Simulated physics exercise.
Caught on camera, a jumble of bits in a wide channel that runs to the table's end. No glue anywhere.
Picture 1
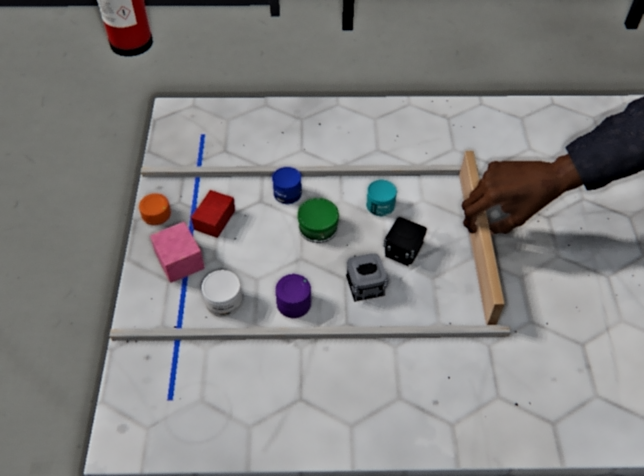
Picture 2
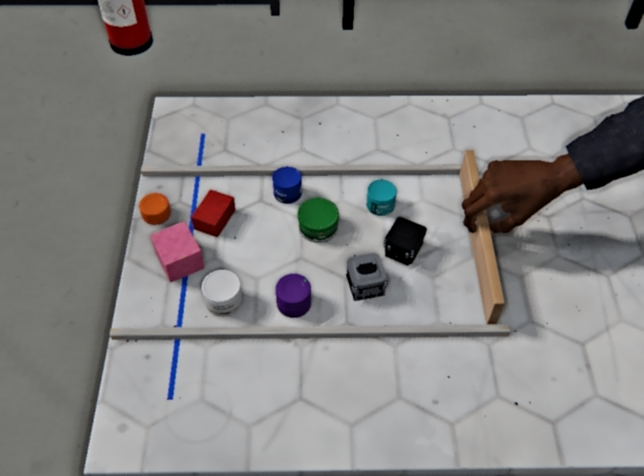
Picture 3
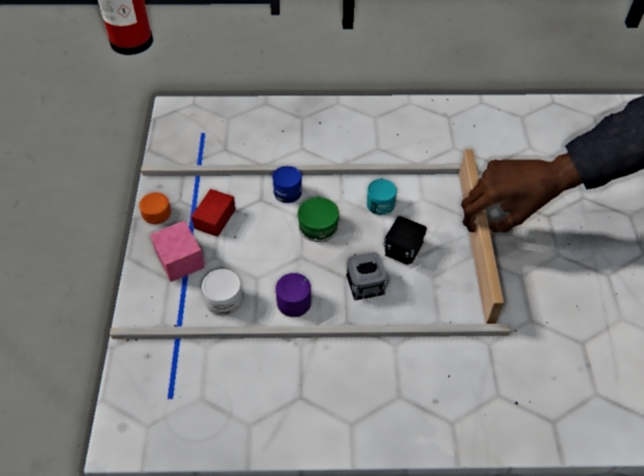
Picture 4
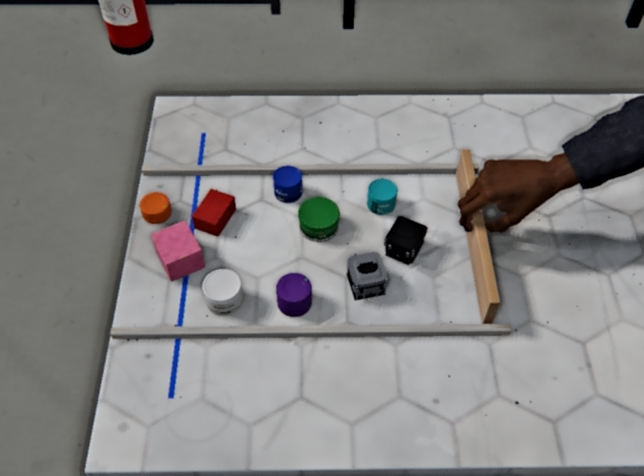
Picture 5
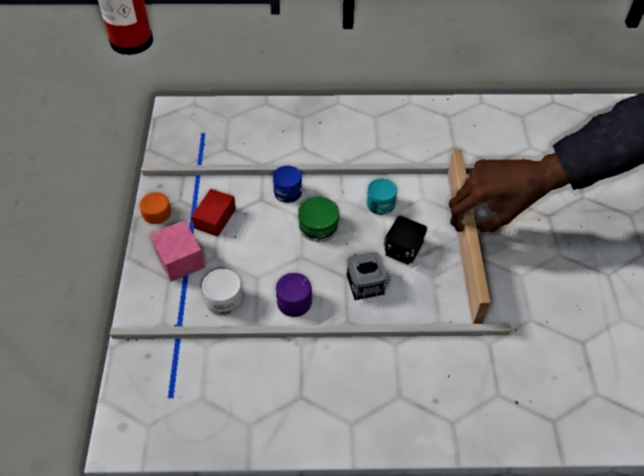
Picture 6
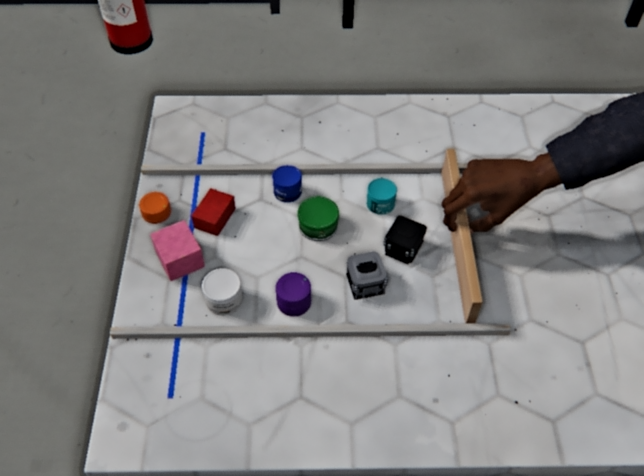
At first, a hand holds a wooden board upright across the right end of a channel scattered with colourful blocks and lids, a blue line crossing its left side. The hand barely moves, then slides the board a short way left, leaving a small gap before the black case, while the objects stay still.
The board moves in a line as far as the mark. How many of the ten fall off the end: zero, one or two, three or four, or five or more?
The number that fall off is one or two.
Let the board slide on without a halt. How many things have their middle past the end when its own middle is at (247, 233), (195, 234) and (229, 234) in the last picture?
The counts: 0, 1 and 0.
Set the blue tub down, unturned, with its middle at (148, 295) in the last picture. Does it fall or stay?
From there it falls.
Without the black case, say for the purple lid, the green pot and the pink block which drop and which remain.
The purple lid stays on; the green pot stays on; the pink block remains up.
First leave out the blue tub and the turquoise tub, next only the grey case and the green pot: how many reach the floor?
1 in the first case, 1 in the second.
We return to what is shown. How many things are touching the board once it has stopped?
4 of them.
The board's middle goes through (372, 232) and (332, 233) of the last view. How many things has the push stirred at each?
At the one place 3, at the other 5.
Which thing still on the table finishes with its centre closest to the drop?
The red block.
Soon after, none off yet; orange lid at rest near (155, 208); pink block at rest near (178, 251); red block at rest near (214, 212).
After that, none off yet; orange lid at rest near (155, 208); pink block at rest near (178, 251); red block moving near (209, 211).
In the end, the number that fall off is one or two; gone, pink block and orange lid.
